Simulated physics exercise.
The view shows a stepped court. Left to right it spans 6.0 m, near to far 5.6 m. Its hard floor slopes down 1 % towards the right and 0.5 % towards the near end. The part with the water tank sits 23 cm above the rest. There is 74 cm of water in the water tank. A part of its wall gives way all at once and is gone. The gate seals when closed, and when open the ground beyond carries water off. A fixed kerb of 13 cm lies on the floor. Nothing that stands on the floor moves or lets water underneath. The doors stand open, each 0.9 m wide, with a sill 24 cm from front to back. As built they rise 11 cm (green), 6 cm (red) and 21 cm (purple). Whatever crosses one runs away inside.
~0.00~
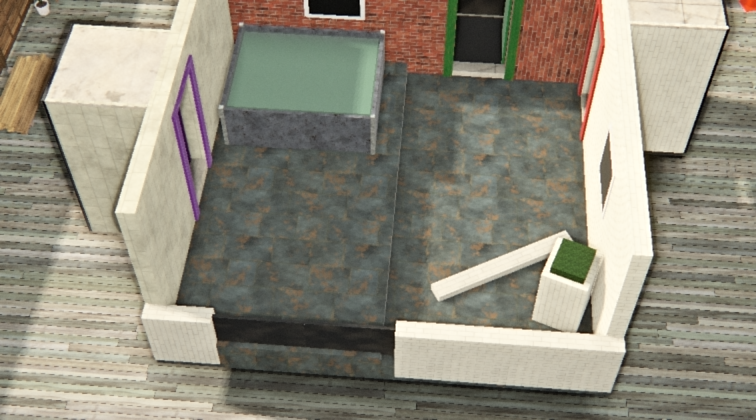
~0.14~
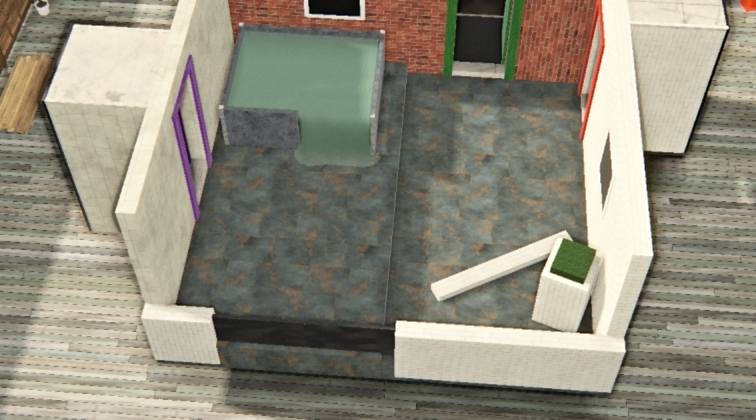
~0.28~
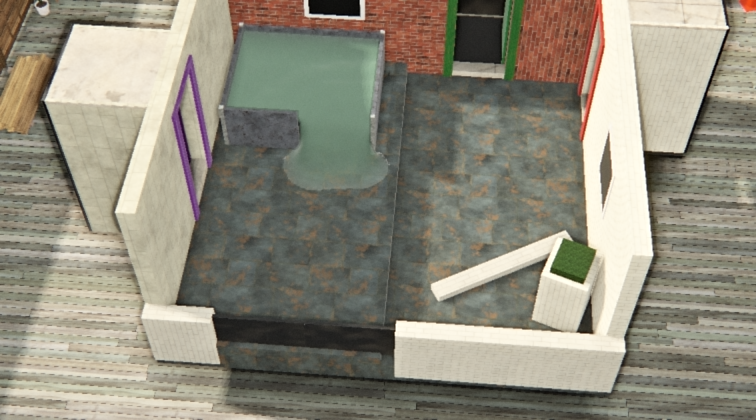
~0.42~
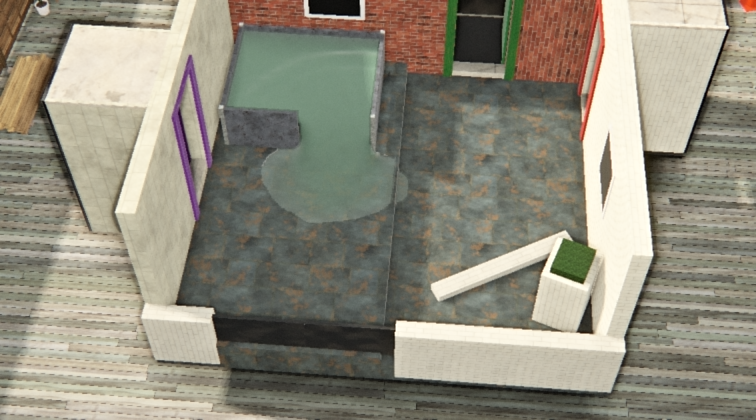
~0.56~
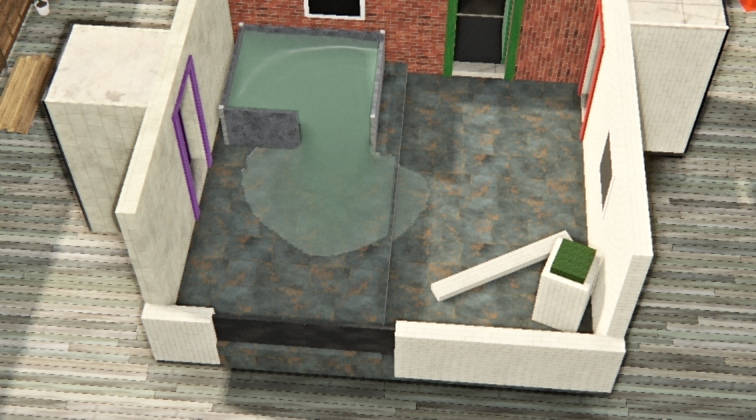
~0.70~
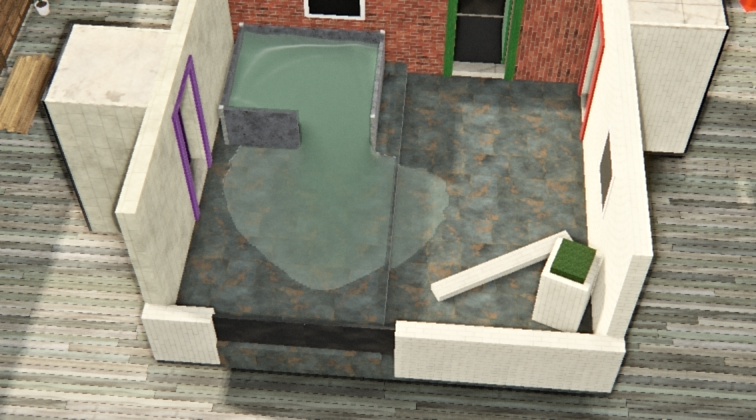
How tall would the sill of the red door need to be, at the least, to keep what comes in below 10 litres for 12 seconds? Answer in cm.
Some 15 cm above the ground.
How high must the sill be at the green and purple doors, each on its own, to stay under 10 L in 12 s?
About 11.0 cm at green and 6.0 cm at purple.
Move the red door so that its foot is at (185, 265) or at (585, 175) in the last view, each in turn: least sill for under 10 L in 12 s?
Roughly 15 and 10.0 cm.
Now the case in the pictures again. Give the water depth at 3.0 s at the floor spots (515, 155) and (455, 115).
About 0 and 0 cm.
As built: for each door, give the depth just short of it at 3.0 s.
Depths in cm: Green 0, red 0, purple 1.
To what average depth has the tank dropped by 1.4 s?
Some 50 cm.
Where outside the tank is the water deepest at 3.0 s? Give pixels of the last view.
Near (589, 313).
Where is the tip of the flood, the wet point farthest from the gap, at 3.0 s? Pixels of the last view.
Around (592, 367).
After 1.4 s water covers 45 % of the floor, deepest (44 cm) near (348, 154); it has not reached the red door.
After 3.0 s water covers 60 % of the floor, deepest (64 cm) near (589, 313); it has not reached the red door.
After 12.0 s water covers 95 % of the floor, deepest (22 cm) near (528, 362); 15 cm at the red door, 126 litres in over its 6 cm sill.
At the red door as built, the water arrived by 3.6 s and peaked near 17 cm at 11.0 s.
Run again over the same 12 s with other heights there, 21 litres in over 14 cm, 0 litres over 19 cm. The limit of 10 litres is kept from about 15 cm up.
